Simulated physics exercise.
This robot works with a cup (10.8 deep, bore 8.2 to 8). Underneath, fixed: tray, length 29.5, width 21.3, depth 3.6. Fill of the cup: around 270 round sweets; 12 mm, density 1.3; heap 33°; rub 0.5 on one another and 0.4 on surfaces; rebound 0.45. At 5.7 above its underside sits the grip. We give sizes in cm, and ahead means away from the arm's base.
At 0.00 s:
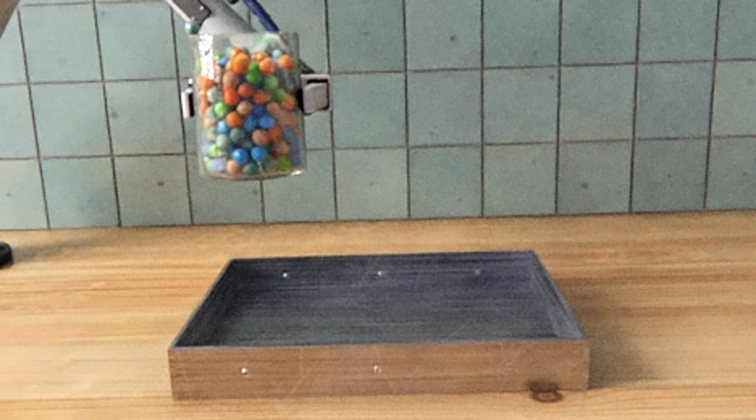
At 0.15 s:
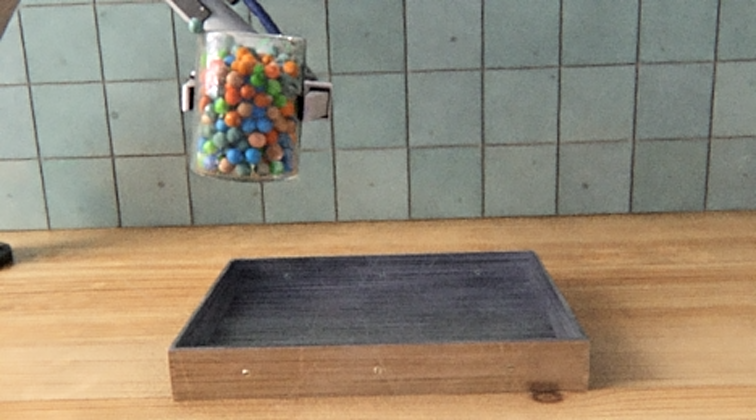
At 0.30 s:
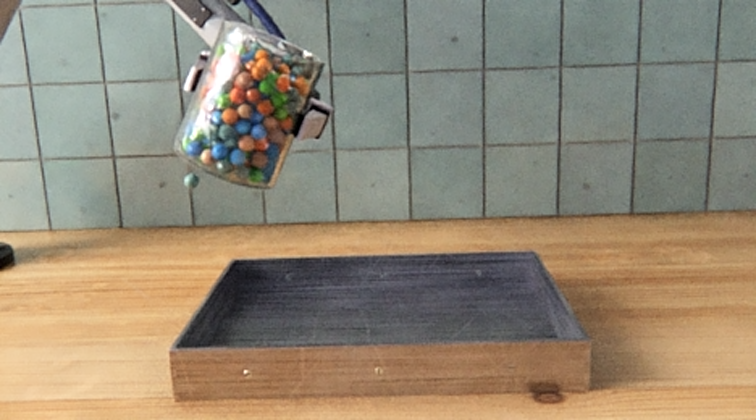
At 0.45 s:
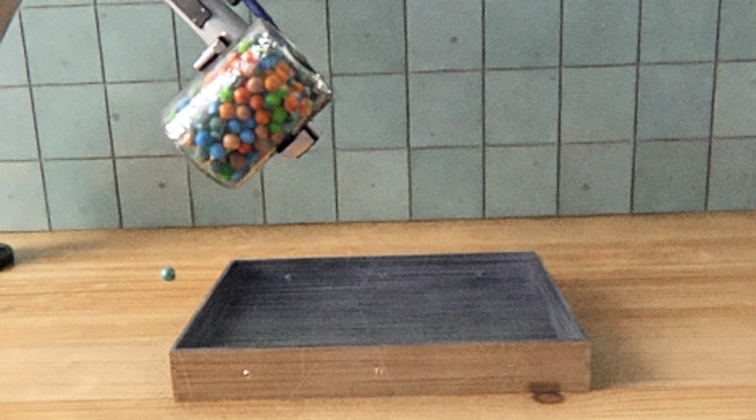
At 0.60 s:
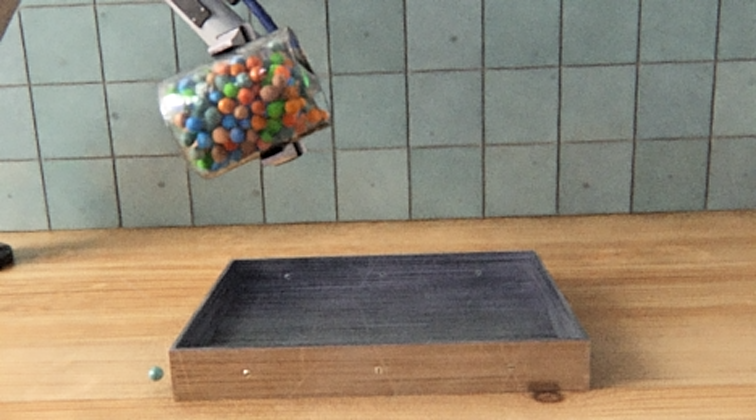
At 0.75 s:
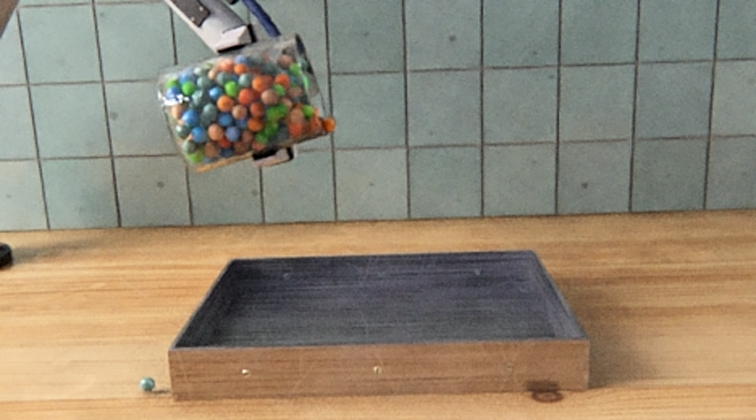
Above a wooden tray, a robot arm tilts a cup of colourful sweets while one drops outside.
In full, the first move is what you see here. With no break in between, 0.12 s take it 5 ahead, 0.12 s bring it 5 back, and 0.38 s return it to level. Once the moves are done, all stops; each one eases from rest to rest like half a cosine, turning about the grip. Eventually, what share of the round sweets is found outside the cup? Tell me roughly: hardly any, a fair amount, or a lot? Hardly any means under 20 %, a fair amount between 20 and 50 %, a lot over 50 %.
A fair amount.
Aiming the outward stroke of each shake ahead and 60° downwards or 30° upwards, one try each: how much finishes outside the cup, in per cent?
I'd say close to 10 percent for the first and close to 55 percent for the second.
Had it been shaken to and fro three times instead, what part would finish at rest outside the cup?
Estimate for that case: 65 %.
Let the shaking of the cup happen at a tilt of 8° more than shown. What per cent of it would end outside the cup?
About 55 %.
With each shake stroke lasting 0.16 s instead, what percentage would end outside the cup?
I'd expect close to 25 per cent then.
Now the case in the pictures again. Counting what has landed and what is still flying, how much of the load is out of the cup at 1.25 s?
My estimate is roughly 35 % gone.
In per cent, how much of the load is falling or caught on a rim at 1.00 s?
Logged share: Close to 26 per cent.
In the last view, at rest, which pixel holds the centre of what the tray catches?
It lands close to (478, 320).
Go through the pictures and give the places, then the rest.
In the first frame, cup middle at (249, 106), level; upper third of the load around (244, 79), from x 195 to 295, top at y 30; 273 in the cup.
In the second frame, cup middle at (249, 106), tilted 7° forward; upper third of the load around (246, 79), from x 195 to 295, top at y 25; 272 in the cup, 1 in flight or on a rim.
In the third frame, cup middle at (249, 106), tilted 26° forward; upper third of the load around (249, 82), from x 190 to 305, top at y 45; 272 in the cup, 1 in flight or on a rim.
In the fourth frame, cup middle at (247, 106), tilted 50° forward; upper third of the load around (249, 82), from x 170 to 305, top at y 40; 272 in the cup, 1 in flight or on a rim.
In the fifth frame, cup middle at (246, 104), tilted 69° forward; upper third of the load around (244, 82), from x 155 to 320, top at y 45; 272 in the cup, 1 on the table or floor.
In the sixth frame, cup middle at (245, 103), tilted 76° forward; upper third of the load around (241, 82), from x 145 to 330, top at y 60; 272 in the cup, 1 on the table or floor.
After 1.00 s, tilted 76° forward, highest piece 23 above the table; 199 in the cup, 1 in the tray, 1 on the table or floor, 72 in flight or on a rim.
After 1.25 s, tilted 18° forward, highest piece 25 above the table; 173 in the cup, 94 in the tray, 2 on the table or floor, 4 in flight or on a rim.
After 1.57 s, level, highest piece 23 above the table; 173 in the cup, 97 in the tray, 3 on the table or floor.
After 2.62 s, level, highest piece 23 above the table; 173 in the cup, 97 in the tray, 3 on the table or floor.
At rest, 173 in the cup, 97 in the tray, 3 on the table or floor. That is 37 % outside the cup.
